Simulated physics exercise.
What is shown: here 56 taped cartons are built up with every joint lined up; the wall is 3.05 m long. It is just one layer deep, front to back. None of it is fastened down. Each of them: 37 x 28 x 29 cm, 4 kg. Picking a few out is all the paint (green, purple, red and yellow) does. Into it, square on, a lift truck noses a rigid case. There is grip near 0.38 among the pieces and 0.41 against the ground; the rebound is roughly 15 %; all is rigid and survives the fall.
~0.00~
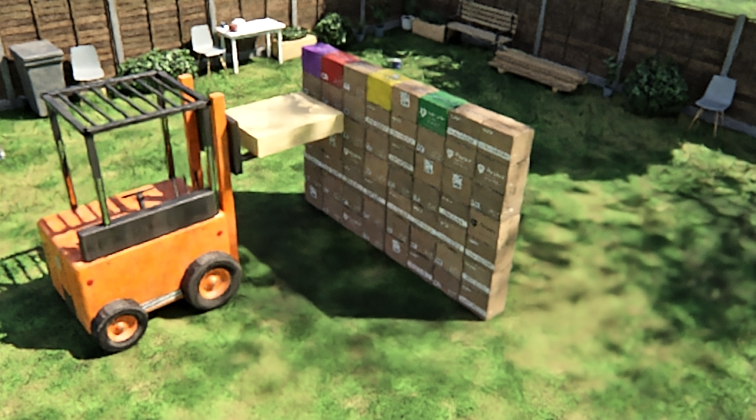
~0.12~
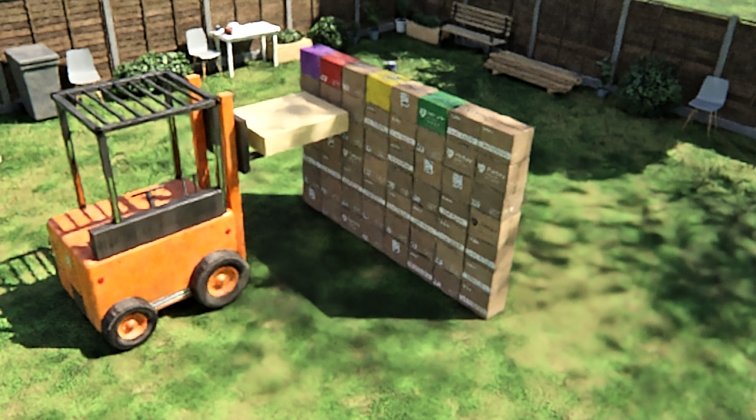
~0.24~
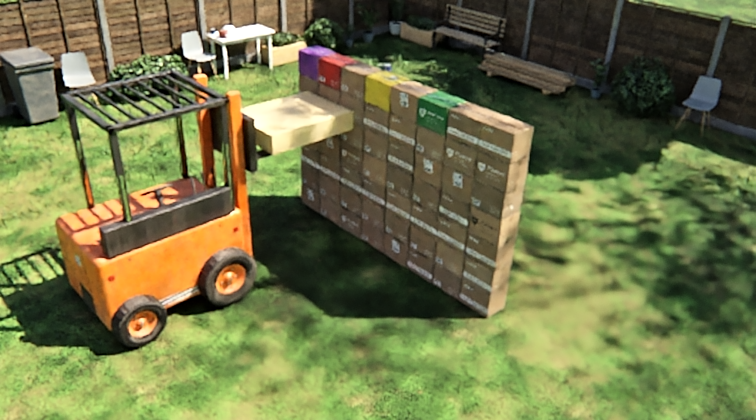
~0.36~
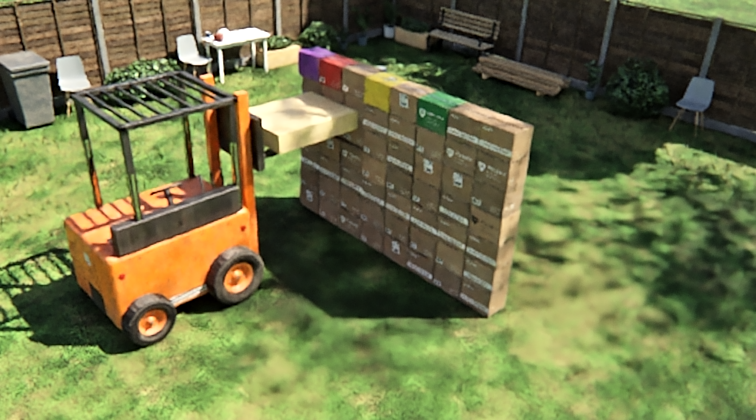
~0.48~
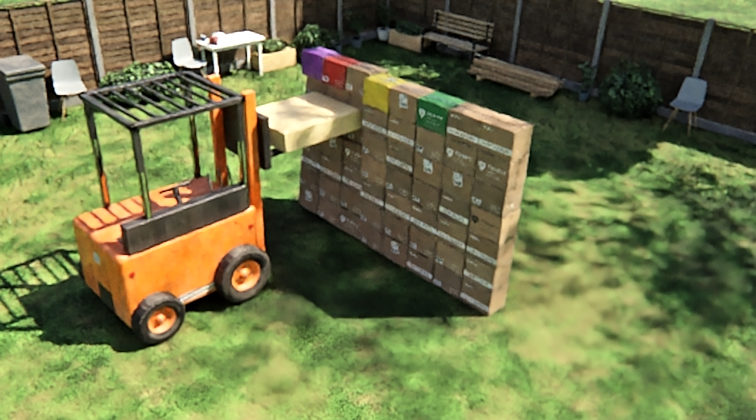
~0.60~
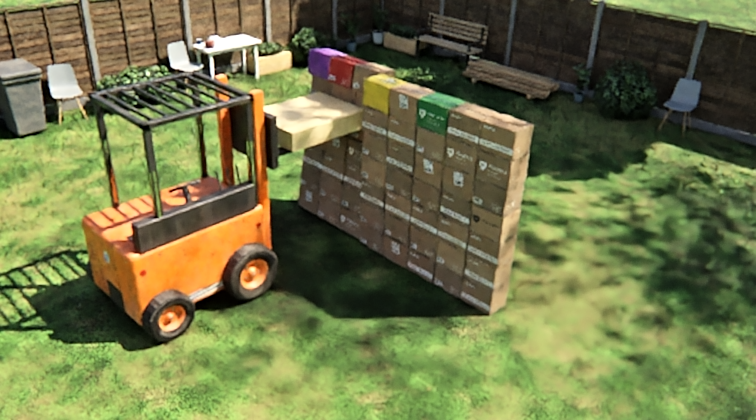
An orange forklift rolled slowly forward across a lawn, carrying a pale block up to a wall of stacked cardboard boxes, then pushed into its far end, and the purple and red boxes on top tilted slightly.
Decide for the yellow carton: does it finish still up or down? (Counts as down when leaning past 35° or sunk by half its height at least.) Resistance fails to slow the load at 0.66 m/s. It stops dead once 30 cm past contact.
It finishes still up.
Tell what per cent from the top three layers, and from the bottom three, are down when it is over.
Top: 40%, bottom: 40%.
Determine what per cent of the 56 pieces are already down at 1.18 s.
15 per cent at that moment.
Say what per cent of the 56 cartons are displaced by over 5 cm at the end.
Shifted: 40 per cent.
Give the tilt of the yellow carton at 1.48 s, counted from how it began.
Angle at that time, about 0 degrees.
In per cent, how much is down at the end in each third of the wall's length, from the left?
From the left: 100, then 0, then 0 percent.
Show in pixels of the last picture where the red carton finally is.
Near pixel (529, 129).
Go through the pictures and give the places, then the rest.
In the first picture (each place is the centre of the face we see best; the camera moves round a little), load (336, 123) 16 cm short of touching; yellow carton (378, 93); purple carton (311, 63); red carton (331, 72); all as stacked.
The second picture shows load (341, 122) 9 cm short of touching; yellow carton (378, 93).
The third picture shows load (346, 121) 7 mm short of touching; yellow carton (377, 94).
The fourth picture shows load (351, 120) 7 cm in; yellow carton (376, 95); purple carton (308, 66) moved 24 mm; 10 have shifted.
The fifth picture shows load (355, 119) 15 cm in; yellow carton (375, 96); purple carton (312, 65) tilted 4°; 21 have shifted.
The sixth picture shows load (360, 119) 23 cm in; yellow carton (375, 97); purple carton (319, 65) tilted 8°; red carton (340, 73) tilted 8°; 21 have shifted.
By 0.86 s, none of the 56 cartons down, 21 disturbed; yellow carton unmoved; purple carton tilted 17°.
By 1.18 s, 9 of the 56 cartons down; yellow carton unmoved; purple carton tilted 33°, 20 cm lower.
By 1.48 s, 21 of the 56 cartons down; yellow carton unmoved; purple carton tilted 60°, 88 cm lower.
By 1.88 s, 21 of the 56 cartons down; yellow carton unmoved; red carton on its side.
When it is over (2.9 s), 21 of the 56 cartons down; yellow carton unmoved; purple carton on its side; red carton on its side. In pixels of the last frame, middles, yellow carton near (385, 94), purple carton near (485, 128).
